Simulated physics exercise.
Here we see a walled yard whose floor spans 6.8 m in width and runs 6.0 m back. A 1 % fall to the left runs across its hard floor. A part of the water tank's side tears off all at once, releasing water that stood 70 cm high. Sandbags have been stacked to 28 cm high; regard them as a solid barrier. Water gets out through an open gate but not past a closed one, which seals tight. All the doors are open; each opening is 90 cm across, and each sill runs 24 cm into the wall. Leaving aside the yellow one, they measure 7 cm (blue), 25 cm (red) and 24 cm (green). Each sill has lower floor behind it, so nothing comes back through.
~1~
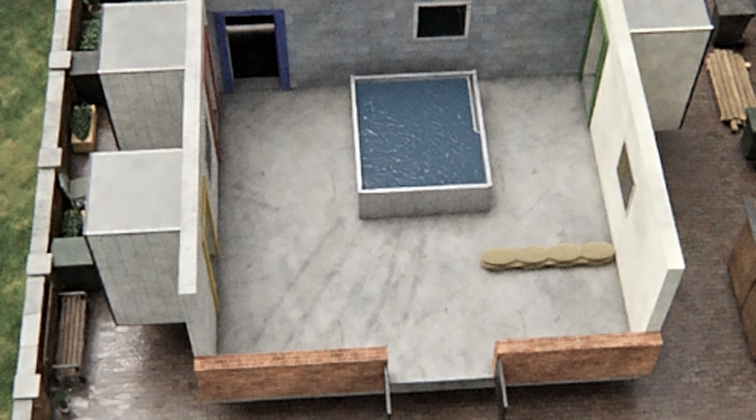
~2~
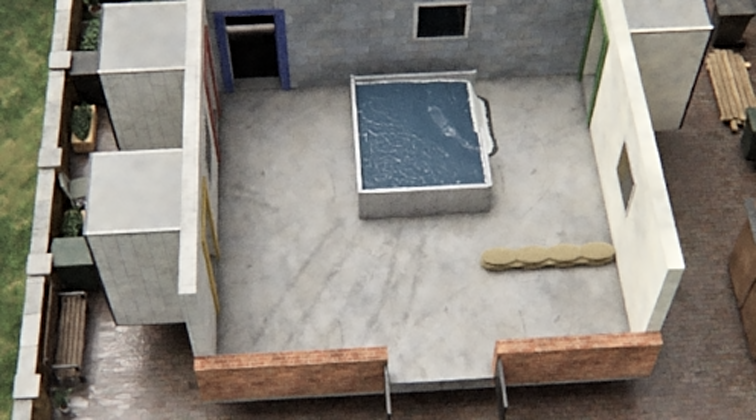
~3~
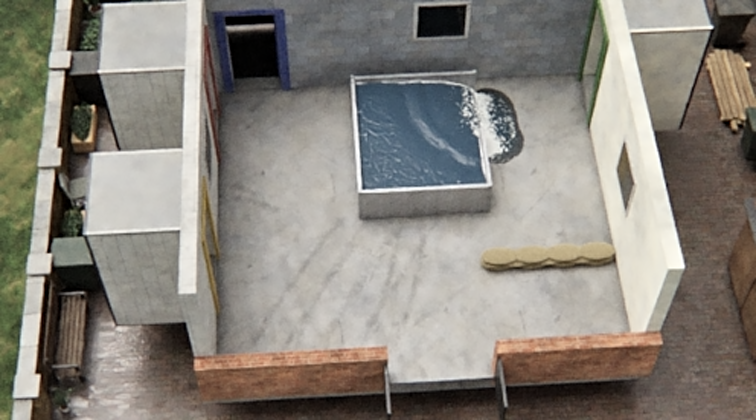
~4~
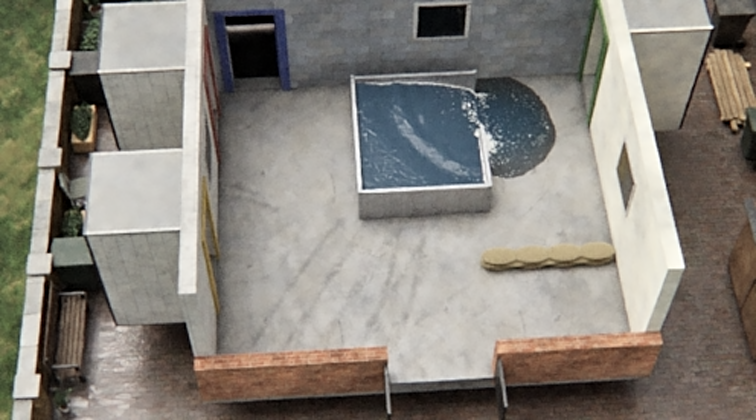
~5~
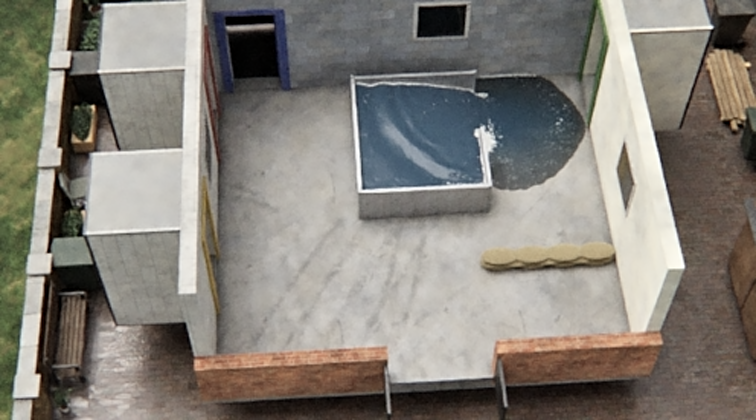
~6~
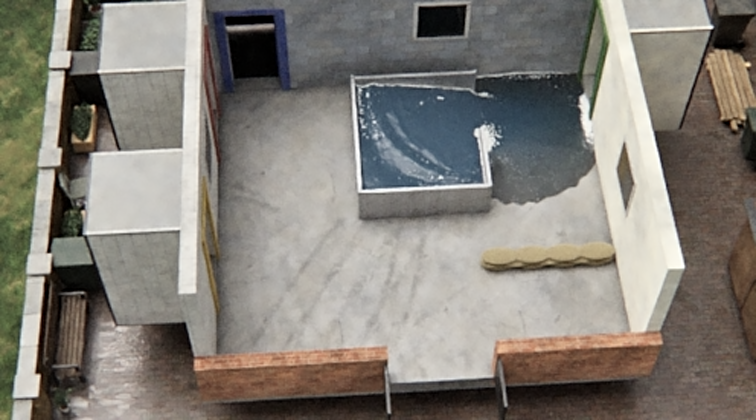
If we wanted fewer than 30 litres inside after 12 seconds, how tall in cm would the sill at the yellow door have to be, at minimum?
It would need to be around 13 cm tall.
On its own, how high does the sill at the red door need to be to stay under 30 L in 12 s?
I'd raise red to close to 8.0 cm.
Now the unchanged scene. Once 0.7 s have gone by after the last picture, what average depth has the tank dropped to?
The mean depth is about 51 cm.
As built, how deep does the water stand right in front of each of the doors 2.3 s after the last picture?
At the blue door the depth is 0 cm, at red 0 cm, at yellow 0 cm and at green 34 cm.
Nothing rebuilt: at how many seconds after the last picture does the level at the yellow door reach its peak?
Crest at t of about 5.0 s.
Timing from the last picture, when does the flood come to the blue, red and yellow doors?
Times: Blue 3.8 seconds, red 4.5 seconds, yellow 4.5 seconds.
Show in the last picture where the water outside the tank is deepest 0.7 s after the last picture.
Around pixel (573, 75).
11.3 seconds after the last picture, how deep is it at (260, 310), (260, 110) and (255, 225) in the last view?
About 12, 7 and 8 cm respectively.
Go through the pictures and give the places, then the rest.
In the first picture, the water tank at (419, 133) is whole and still, 70 cm deep; the yellow door at (210, 251) is dry.
In the second picture, water pours out at (474, 119) and has run 0.3 m, to (494, 148); about 10 cm deep outside, 70 cm at the back.
In the third picture, the front is at (519, 139), 0.8 m from the gap at (474, 119); 1.0 m2 of floor is wet, 70 cm left at the back.
In the fourth picture, the front is at (552, 134), 1.4 m from the gap at (474, 121); 2.4 m2 of floor is wet, 70 cm left at the back.
In the fifth picture, water pours out at (474, 120) and has run 1.9 m, to (581, 130); about 6 cm deep outside, 70 cm at the back.
In the sixth picture, water pours out at (474, 120) and has run 2.2 m, to (597, 111); about 6 cm deep outside, 67 cm at the back; the yellow door at (210, 251), 5.6 m from the gap, is still 5.1 m from the nearest water.
Then, 0.7 s after the last picture water covers 15 % of the floor, deepest (54 cm) near (573, 75); it has not reached the yellow door.
Then, 2.3 s after the last picture water covers 30 % of the floor, deepest (36 cm) near (606, 243); it has not reached the yellow door.
Then, 11.3 s after the last picture water covers 90 % of the floor, deepest (16 cm) near (217, 380); 14 cm at the yellow door, 4 litres in over its 16 cm sill.
At the yellow door as built, the water peaked near 18 cm, 5.1 s after the last picture.
Run again over the same 12 s with other heights there, 72 litres in over 11 cm, 10 litres over 15 cm. The limit of 30 litres is kept from about 13 cm up.
